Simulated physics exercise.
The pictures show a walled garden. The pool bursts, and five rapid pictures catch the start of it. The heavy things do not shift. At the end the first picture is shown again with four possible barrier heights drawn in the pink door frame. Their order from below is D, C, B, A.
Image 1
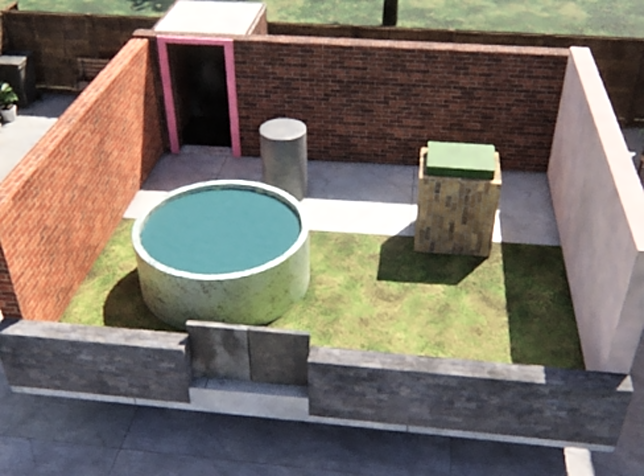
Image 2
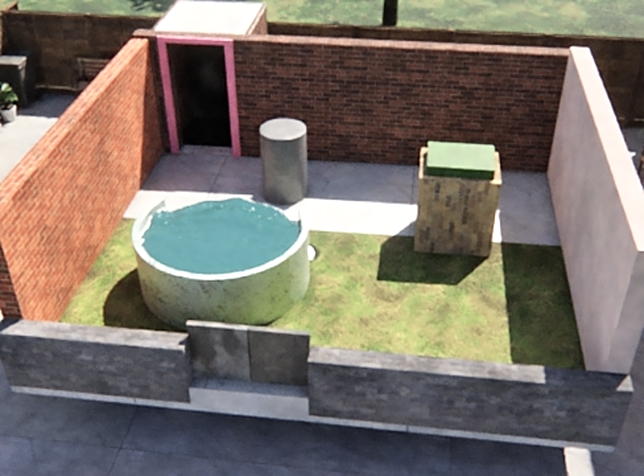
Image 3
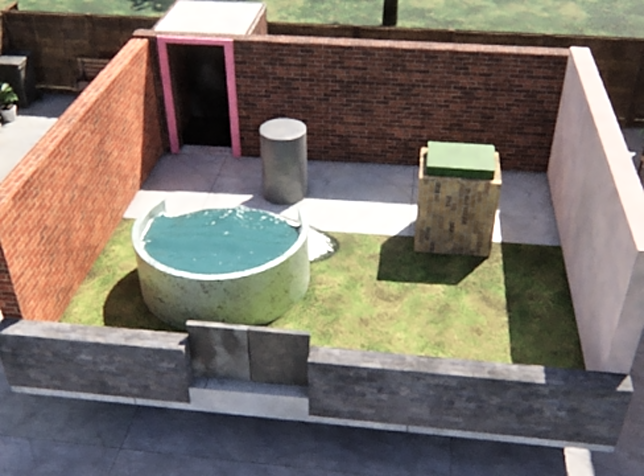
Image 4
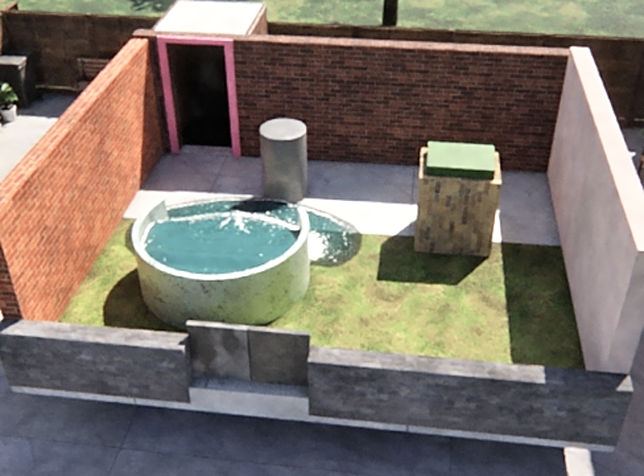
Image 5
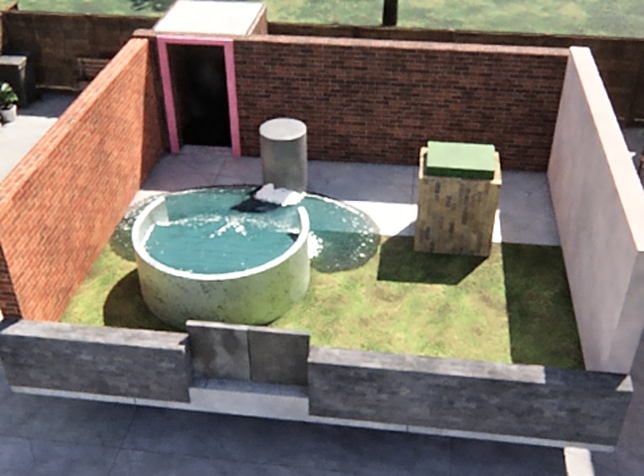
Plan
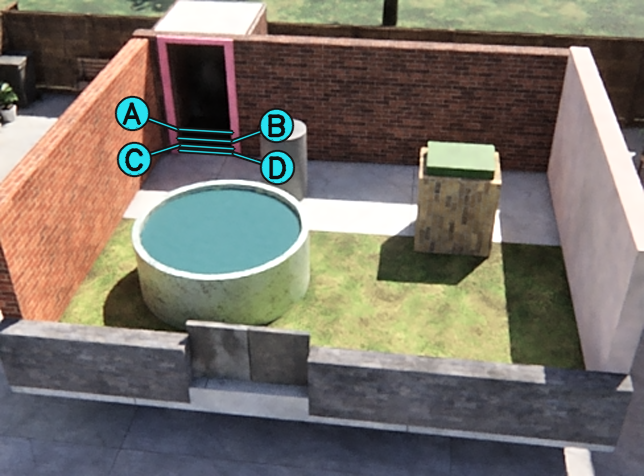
In a brick-walled garden with a pink doorway and a shut gate, a round pool sits full and still. Its surface drops a little and ripples as water emerges behind its right side, then spreads across the grass and paving, reaching around the grey cylinder and showing on the pool's left too.
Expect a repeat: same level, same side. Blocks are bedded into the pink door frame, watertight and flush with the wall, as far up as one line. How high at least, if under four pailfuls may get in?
Choose A.
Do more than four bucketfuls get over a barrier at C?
Yes.
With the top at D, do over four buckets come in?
Yes.
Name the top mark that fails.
It is B.
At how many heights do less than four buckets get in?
One of them.
On the marked copy, A at (204, 130); B at (205, 139); C at (206, 147); D at (206, 152); from the bottom up D, C, B, A.
With A, a splash gets over, under a bucket.
With B, about 10 bucketfuls get in.
With C, dozens of bucketfuls pour in.
With D, dozens of bucketfuls pour in.
